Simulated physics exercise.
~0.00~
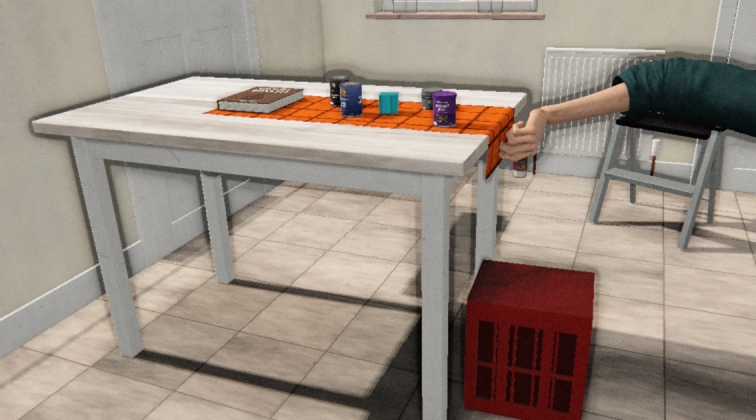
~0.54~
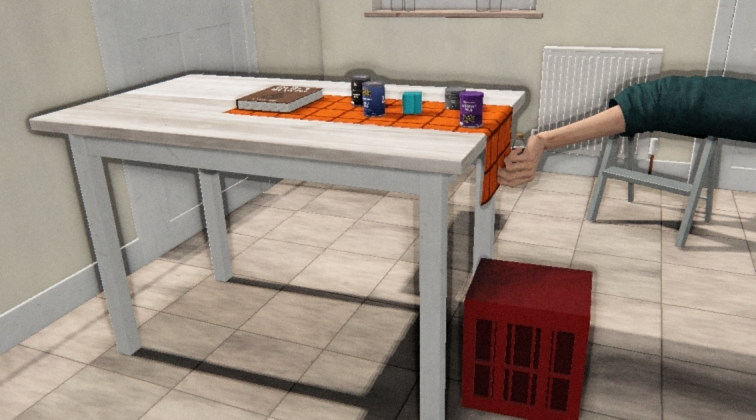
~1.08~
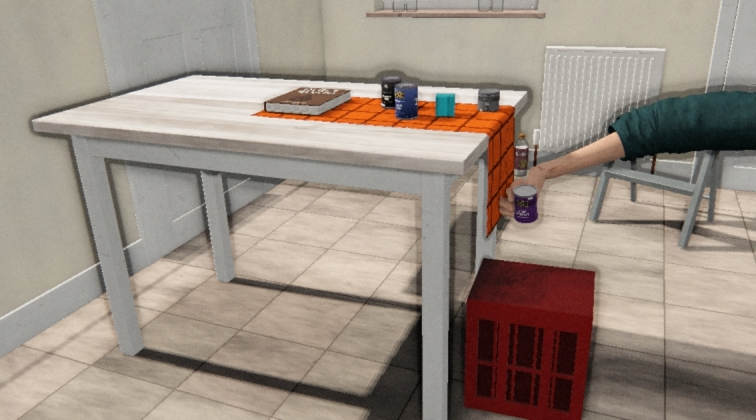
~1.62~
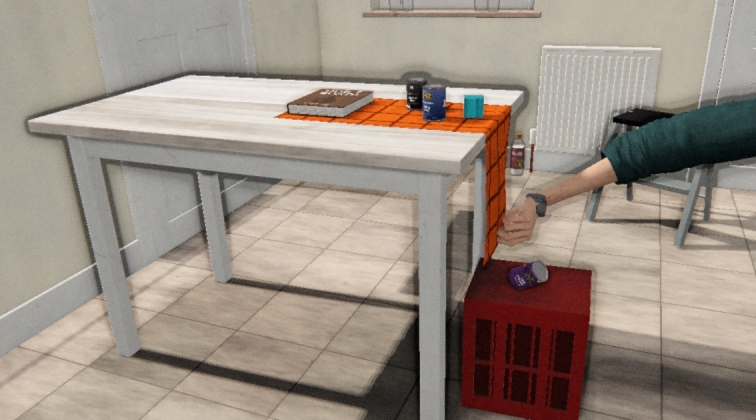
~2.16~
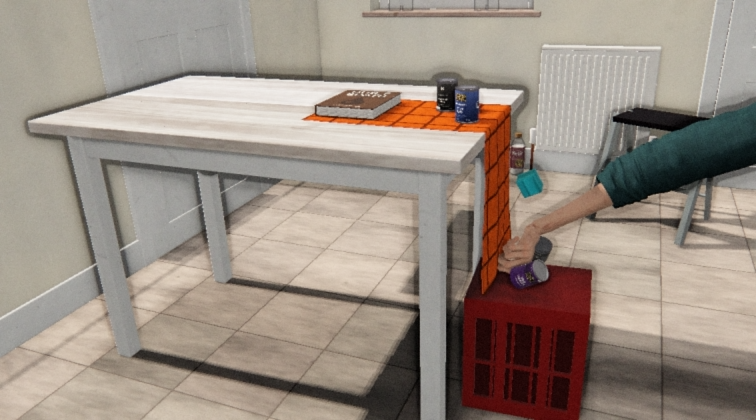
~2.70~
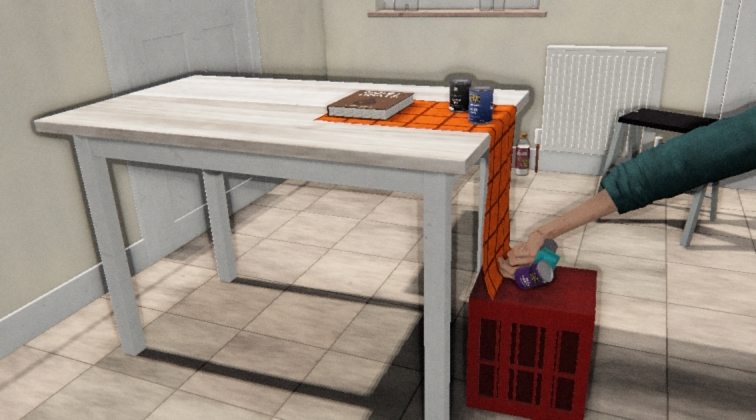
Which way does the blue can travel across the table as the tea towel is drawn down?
The blue can moves to the right, riding upright on the tea towel towards the table's edge.
In a pale room with a tiled floor, a slightly swaying view looks across a whitewashed wooden table with a red crate below its right end. An orange checked tea towel on top carries a brown book, a dark can, a blue can, a turquoise cube, a grey pot and a purple can. A hand in a green sleeve draws the hanging end down, and everything slides right. The purple can drops over the edge onto the crate, then the grey pot, then the turquoise cube. Finally the hem rests on the crate beside the three fallen things, while the book, dark can and upright blue can remain on top.
